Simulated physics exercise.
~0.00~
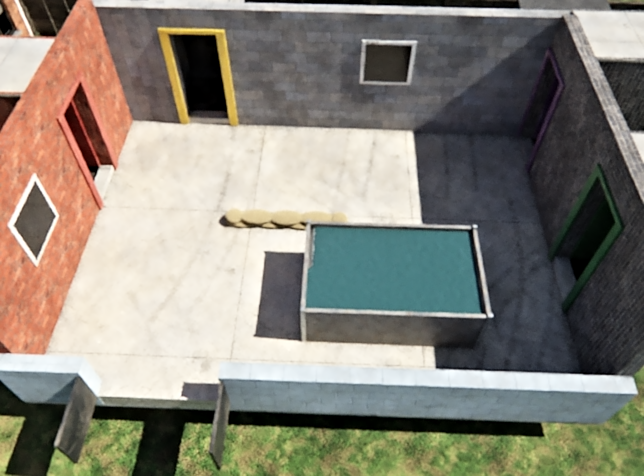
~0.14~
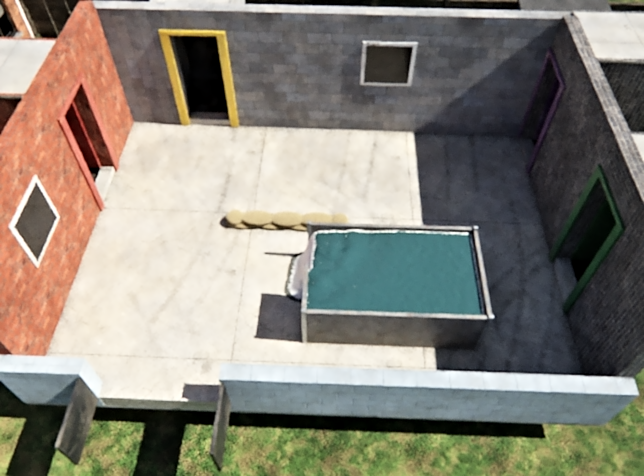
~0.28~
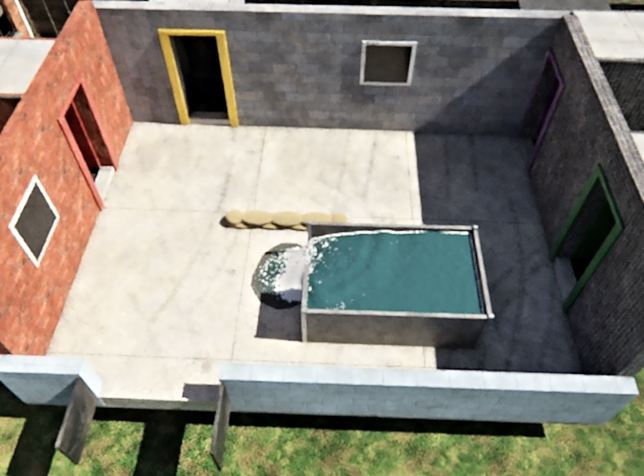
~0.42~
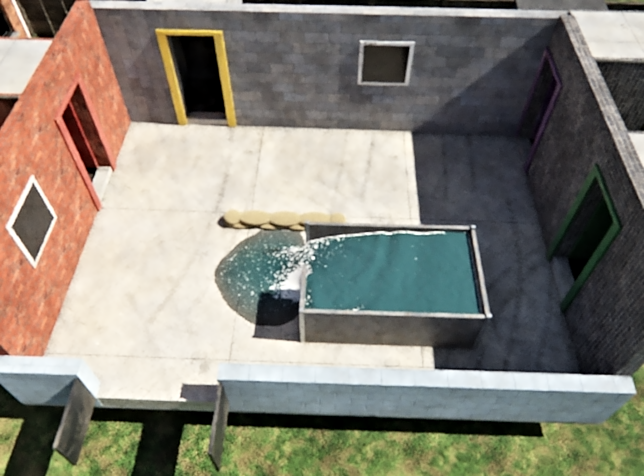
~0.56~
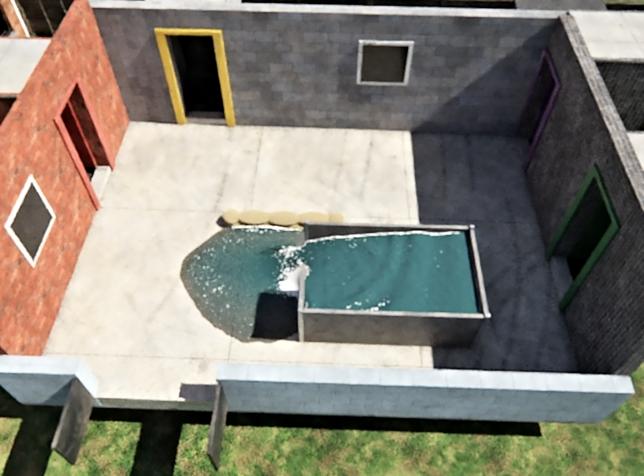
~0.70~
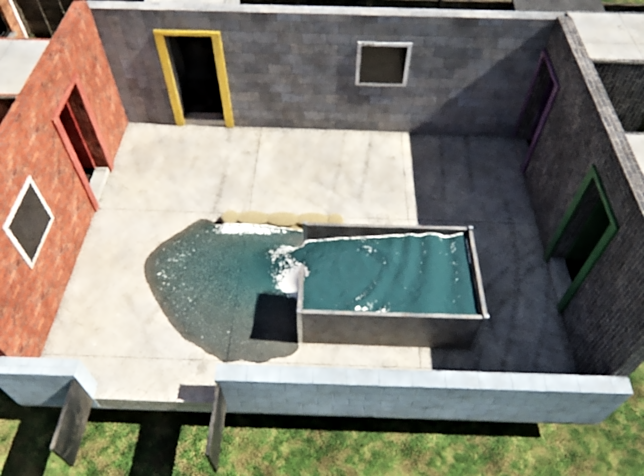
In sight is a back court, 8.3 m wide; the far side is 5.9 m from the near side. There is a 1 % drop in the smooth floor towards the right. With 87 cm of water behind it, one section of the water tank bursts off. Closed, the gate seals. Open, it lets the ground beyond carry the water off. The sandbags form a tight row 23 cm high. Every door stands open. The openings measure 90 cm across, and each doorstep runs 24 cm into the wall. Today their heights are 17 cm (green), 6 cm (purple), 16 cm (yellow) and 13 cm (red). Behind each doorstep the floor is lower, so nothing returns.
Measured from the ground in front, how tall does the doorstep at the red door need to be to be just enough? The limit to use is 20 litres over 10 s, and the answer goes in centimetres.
It needs to be about 14.5 cm tall.
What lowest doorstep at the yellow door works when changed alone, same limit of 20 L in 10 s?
For yellow: Close to 9.5 cm.
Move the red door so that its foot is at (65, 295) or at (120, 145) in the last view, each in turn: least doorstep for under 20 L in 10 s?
You'd want roughly 23 cm there first, then roughly 13.5 cm.
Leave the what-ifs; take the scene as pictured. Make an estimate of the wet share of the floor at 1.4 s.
Close to 30 per cent is wet.
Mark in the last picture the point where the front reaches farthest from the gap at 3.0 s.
I'd put the front's tip around (128, 127).
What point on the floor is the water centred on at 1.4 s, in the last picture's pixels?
(331, 292).
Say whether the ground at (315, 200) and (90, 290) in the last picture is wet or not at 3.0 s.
Note: Point one not yet reached; point two reached.
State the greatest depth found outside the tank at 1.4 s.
It gets to close to 42 centimetres there.
After 1.4 s water covers 30 % of the floor, deepest (42 cm) near (293, 271); 6 cm at the red door, 0 litres in over its 13 cm doorstep.
After 3.0 s water covers 35 % of the floor, deepest (32 cm) near (80, 255); 18 cm at the red door, 21 litres in over its 13 cm doorstep.
After 10.0 s water covers 95 % of the floor, deepest (13 cm) near (142, 133); 9 cm at the red door, 31 litres in over its 13 cm doorstep.
At the red door as built, the water arrived by 1.4 s and peaked near 20 cm at 2.0 s.
Run again over the same 10 s with other heights there, 44 litres in over 11.5 cm, 14 litres over 16 cm. The limit of 20 litres is kept from about 14.5 cm up.
